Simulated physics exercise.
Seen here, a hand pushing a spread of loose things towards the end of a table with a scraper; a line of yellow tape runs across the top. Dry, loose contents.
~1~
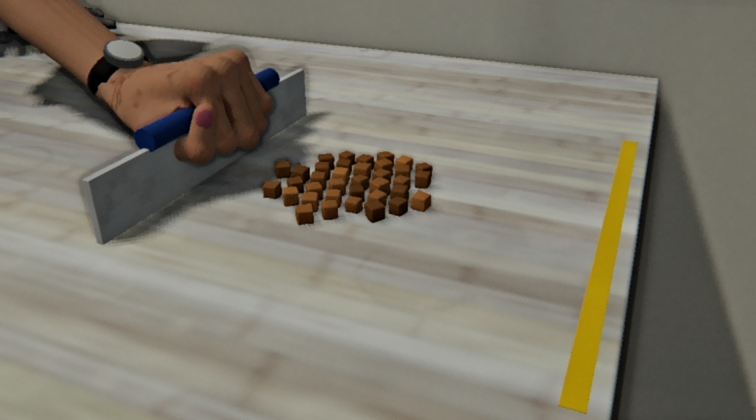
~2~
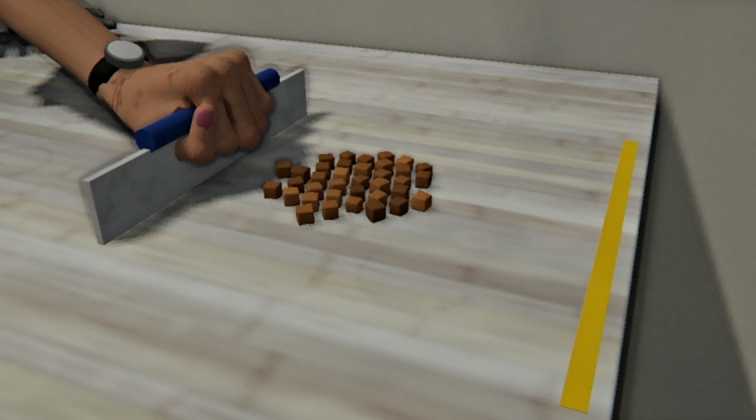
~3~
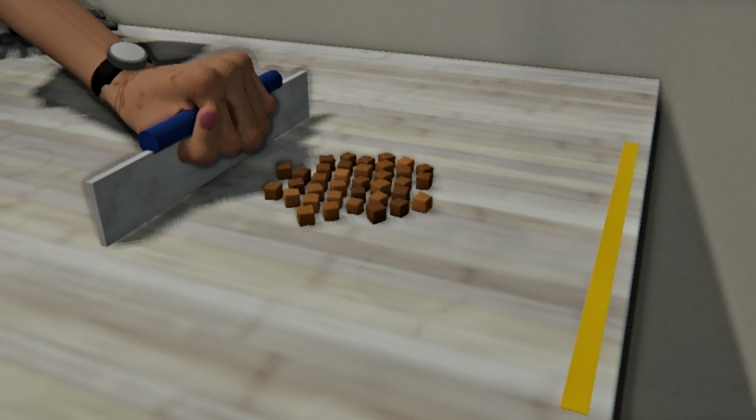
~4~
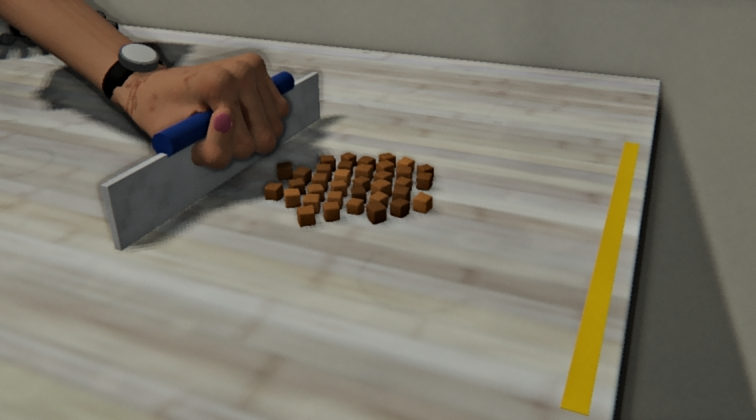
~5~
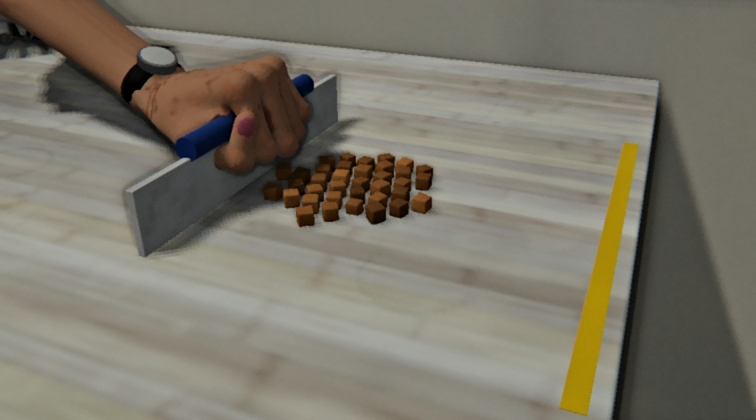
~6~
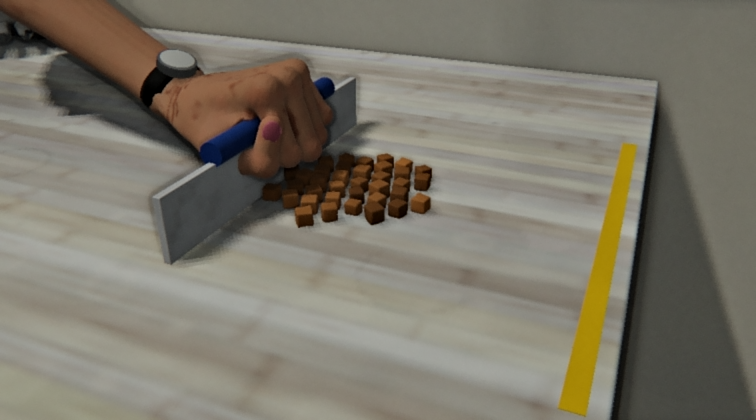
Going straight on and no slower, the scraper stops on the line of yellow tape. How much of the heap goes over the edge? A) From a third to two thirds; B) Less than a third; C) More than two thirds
More than two thirds.
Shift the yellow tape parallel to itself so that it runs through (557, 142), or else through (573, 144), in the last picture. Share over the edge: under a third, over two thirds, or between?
Taking the two placings in order, the share is under a third and then under a third.
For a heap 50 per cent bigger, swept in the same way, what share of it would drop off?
I'd say close to 100 per cent.
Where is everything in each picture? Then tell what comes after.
The first frame shows scraper at (115, 198), at rest; yellow tape at (629, 149), right by the edge; edge at (636, 244); the heap at (360, 183), brown sugar cubes.
The second frame shows scraper at (115, 198), at rest.
The third frame shows scraper at (118, 200); the heap at (361, 185).
The fourth frame shows scraper at (133, 203).
The fifth frame shows scraper at (156, 209); the heap at (361, 185).
The sixth frame shows scraper at (182, 215); yellow tape at (628, 152); edge at (636, 246); the heap at (359, 185), a stray few pushed along.
Soon after the last picture, scraper still moving, near (442, 149); heap all on the table, its front near (528, 228).
A little later, scraper stopped at the yellow tape; heap most over the edge.
Later still, scraper stopped at the yellow tape; heap all over the edge.
At rest, scraper stopped at the yellow tape; heap all over the edge.
